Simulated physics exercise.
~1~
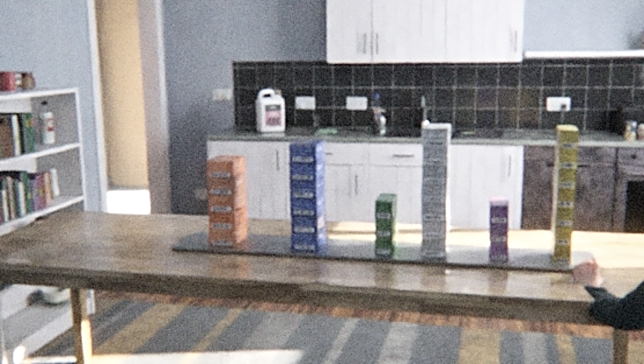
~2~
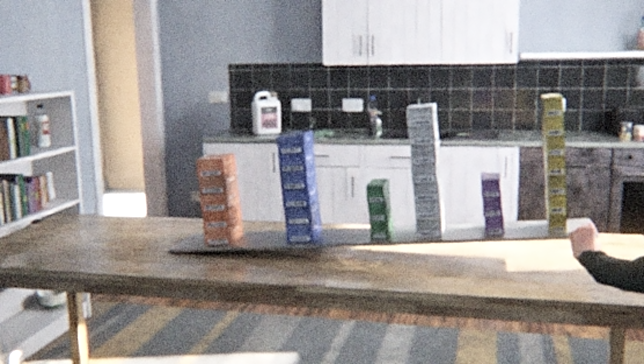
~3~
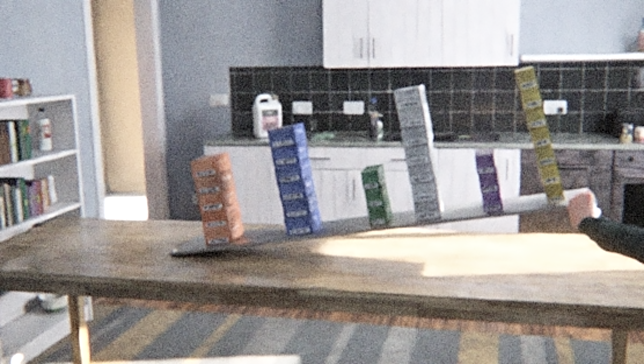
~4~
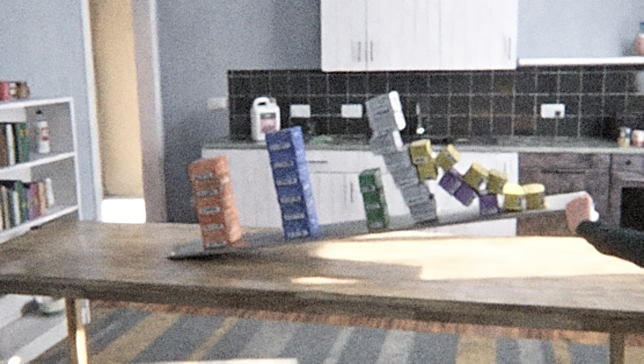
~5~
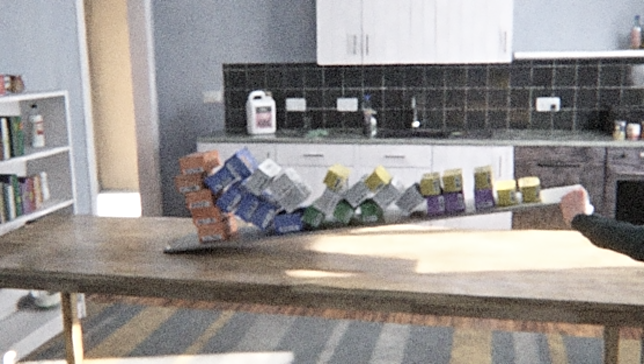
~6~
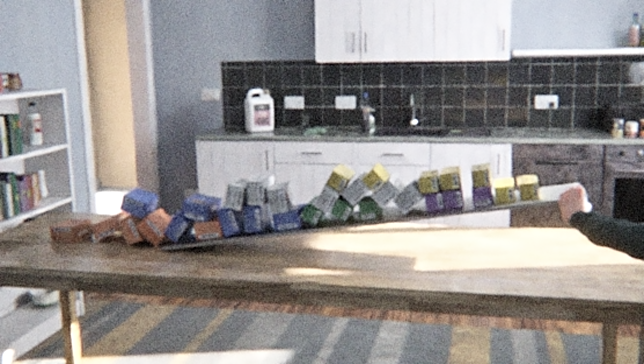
A slightly swaying camera looks across a wooden table in a bright kitchen, with white cupboards and dark tiles behind and a bookshelf at left. On a long board stand six loose piles of packets, from left orange, blue, green, pale grey, purple and yellow. A hand at the right raises that end of the board, and the piles lean left. The tall yellow pile topples onto the purple and grey ones, and the collapse spreads leftward through green and blue. Finally the orange pile spills onto the table, leaving packets strewn along the still-tilted board.
